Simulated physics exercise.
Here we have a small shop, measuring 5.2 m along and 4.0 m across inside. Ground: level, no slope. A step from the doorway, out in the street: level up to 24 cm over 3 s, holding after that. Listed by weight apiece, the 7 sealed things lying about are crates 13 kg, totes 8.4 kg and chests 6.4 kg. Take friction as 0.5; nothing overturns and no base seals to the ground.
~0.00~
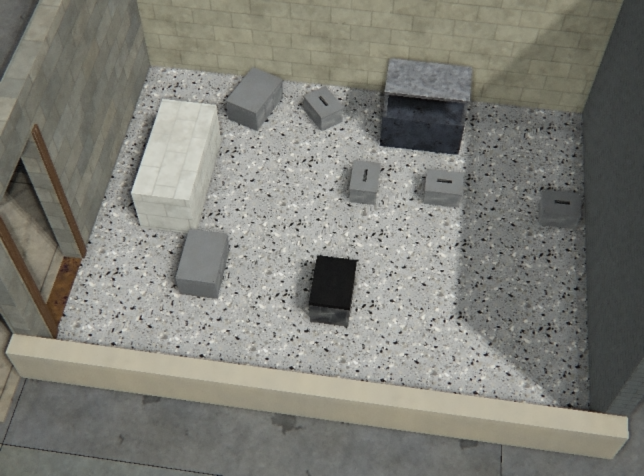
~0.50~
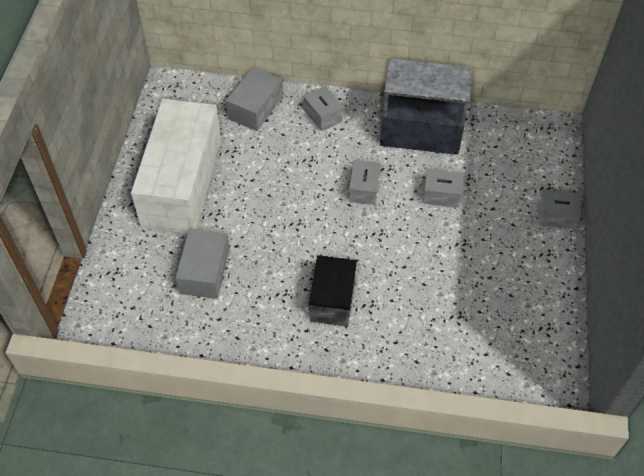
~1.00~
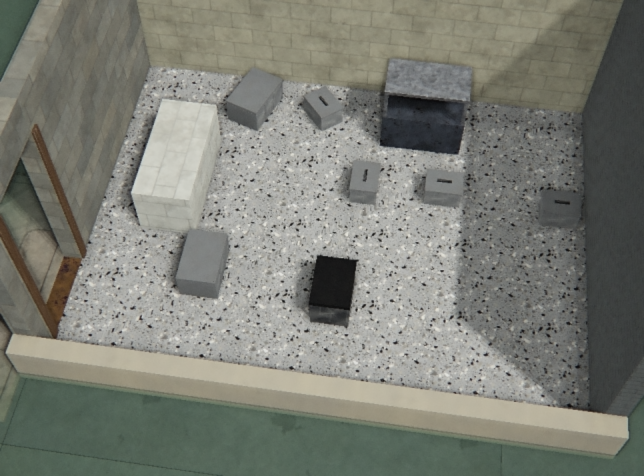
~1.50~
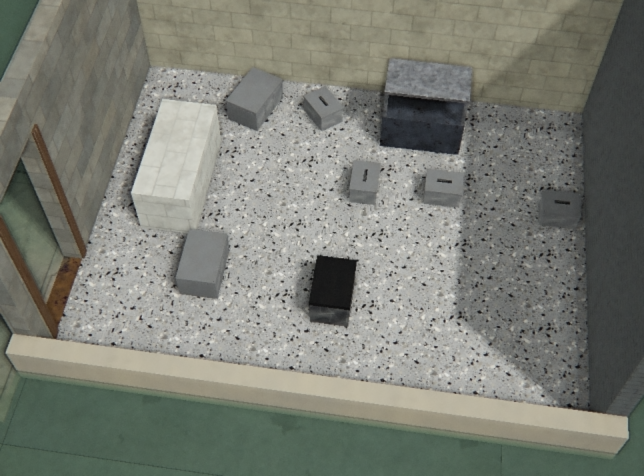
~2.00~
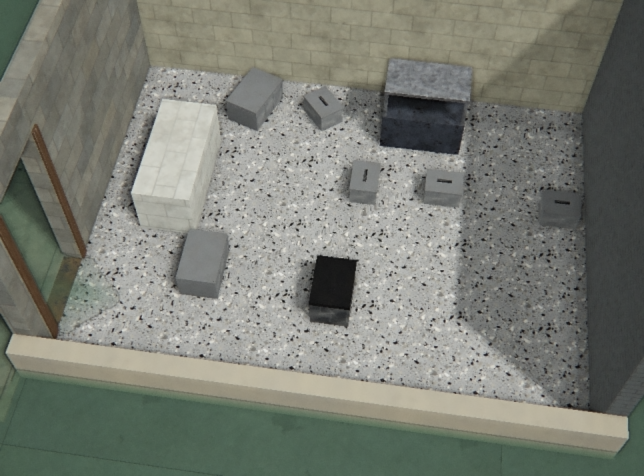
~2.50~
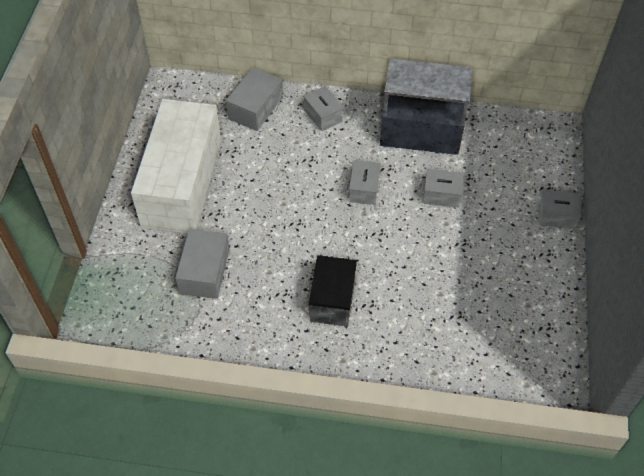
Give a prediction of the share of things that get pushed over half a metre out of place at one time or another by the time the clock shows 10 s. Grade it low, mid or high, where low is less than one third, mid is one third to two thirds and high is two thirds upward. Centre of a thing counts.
Grade: Mid.
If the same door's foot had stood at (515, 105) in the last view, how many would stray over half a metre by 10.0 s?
The answer would then be 3.
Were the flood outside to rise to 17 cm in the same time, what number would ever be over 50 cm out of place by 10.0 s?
Count under that change: 2.
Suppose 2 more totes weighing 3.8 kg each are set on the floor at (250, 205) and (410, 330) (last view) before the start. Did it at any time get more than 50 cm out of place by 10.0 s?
The first: Not as far. The second: Farther.
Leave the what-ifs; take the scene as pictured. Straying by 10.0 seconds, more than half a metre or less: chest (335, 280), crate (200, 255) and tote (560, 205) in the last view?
Taking them in that order, the first is beyond the limit, the second beyond the limit and the third beyond the limit.
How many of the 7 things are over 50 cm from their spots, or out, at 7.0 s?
By then 2.
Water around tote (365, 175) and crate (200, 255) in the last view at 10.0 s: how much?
I'd estimate 4 cm for the first and 9 cm for the second.
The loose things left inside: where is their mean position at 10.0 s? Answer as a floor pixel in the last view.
(417, 143).
After 3.5 s 0 of 7 are over 50 cm from their spots; 0 afloat.
After 4.5 s 1 of 7 are over 50 cm from their spots; 0 afloat.
After 7.0 s 2 of 7 are over 50 cm from their spots; 1 afloat.
After 10.0 s 3 of 7 are over 50 cm from their spots, and 3 have been at some point; 3 afloat.
